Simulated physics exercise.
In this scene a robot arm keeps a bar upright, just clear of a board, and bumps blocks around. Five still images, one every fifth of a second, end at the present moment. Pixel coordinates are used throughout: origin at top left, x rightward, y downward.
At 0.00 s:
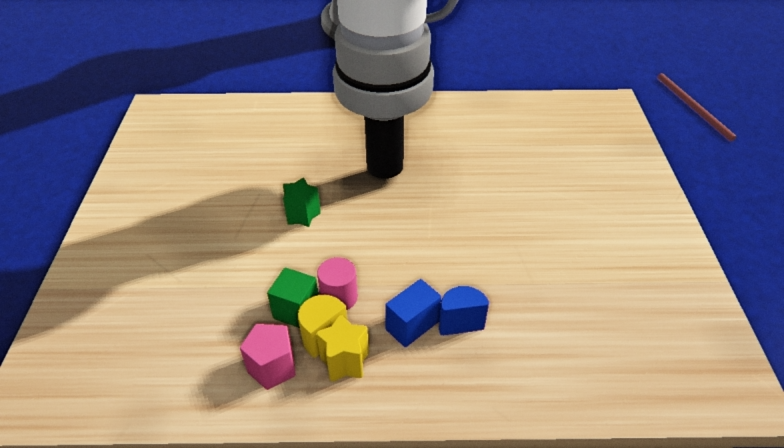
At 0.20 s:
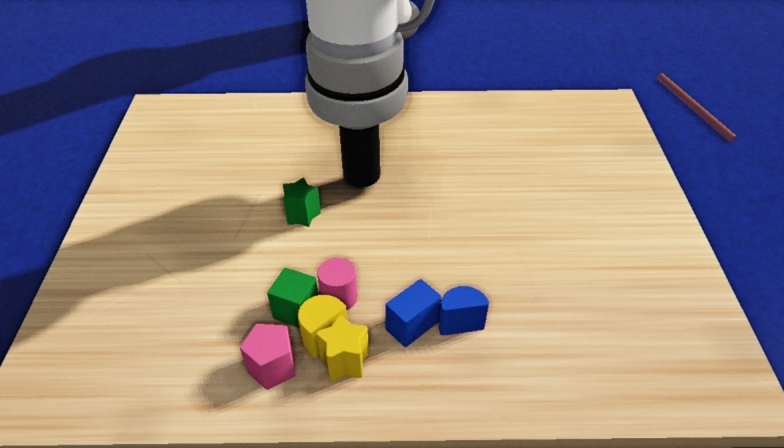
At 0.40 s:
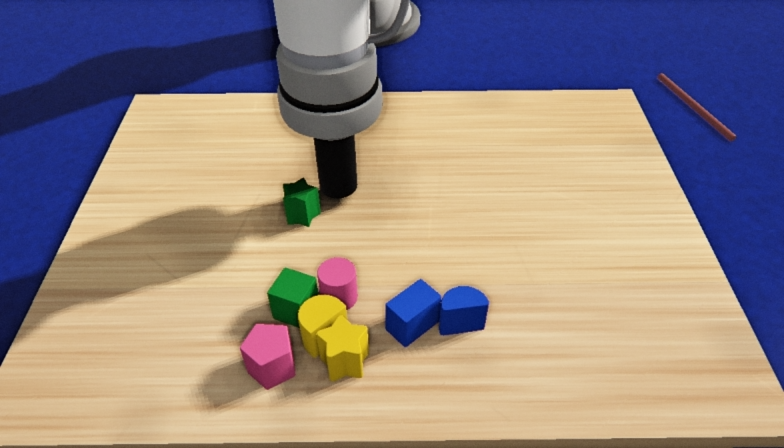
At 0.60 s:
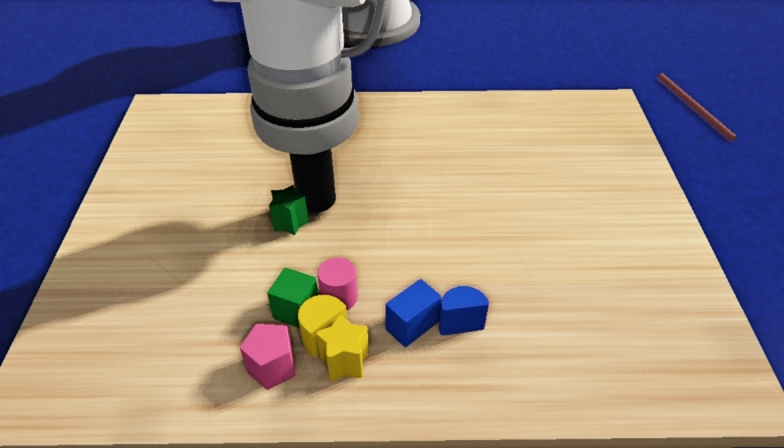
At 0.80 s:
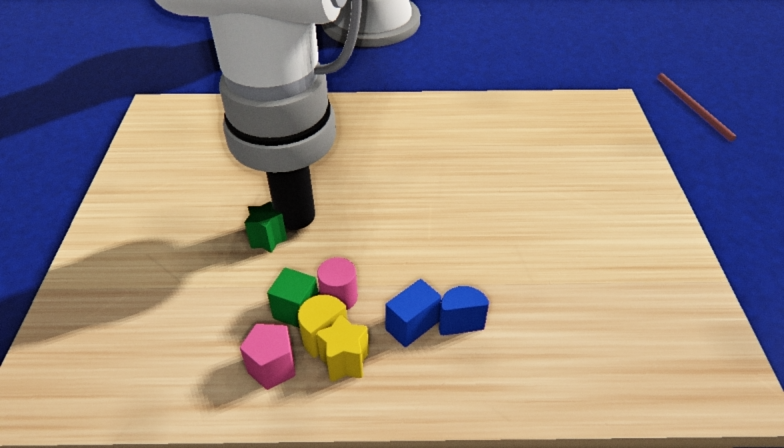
A grey and white robot arm with a black bar at its lower end hangs over a pale wooden board on a blue surface, seen from above at an angle. Green, pink and yellow blocks cluster left of two blue ones, with a green star behind them. The arm sweeps left and nearer, meets the star and pushes it the same way, while the other blocks stay still.
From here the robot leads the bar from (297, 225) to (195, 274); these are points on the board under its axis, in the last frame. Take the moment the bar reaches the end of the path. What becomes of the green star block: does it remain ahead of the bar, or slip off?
It is still there in front.
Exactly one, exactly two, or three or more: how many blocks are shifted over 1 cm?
By the end of the path, one block has moved more than about a centimetre.
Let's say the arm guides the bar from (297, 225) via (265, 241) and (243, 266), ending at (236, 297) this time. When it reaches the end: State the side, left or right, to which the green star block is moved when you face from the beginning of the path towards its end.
Its sideways move is to the right.
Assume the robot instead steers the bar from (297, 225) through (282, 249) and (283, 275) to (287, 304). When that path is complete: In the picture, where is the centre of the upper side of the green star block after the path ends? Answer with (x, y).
Expect it around (240, 233).
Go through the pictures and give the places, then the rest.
The first frame shows tip of the bar (385, 167), middles of tops, green star block (298, 189), green square piece (292, 285).
The second frame shows bar (362, 175), nothing pushed.
The third frame shows bar (339, 186), nothing pushed.
The fourth frame shows bar (317, 200), green star block (286, 197).
The fifth frame shows bar (296, 216), green star block (262, 213), green square piece (292, 285).
What follows on the original path. One third of the way, bar (261, 233); green star block (224, 231).
Two thirds of the way, bar (227, 249); green star block (188, 247).
At the end, bar (192, 266); green star block (150, 265); green square piece unmoved.
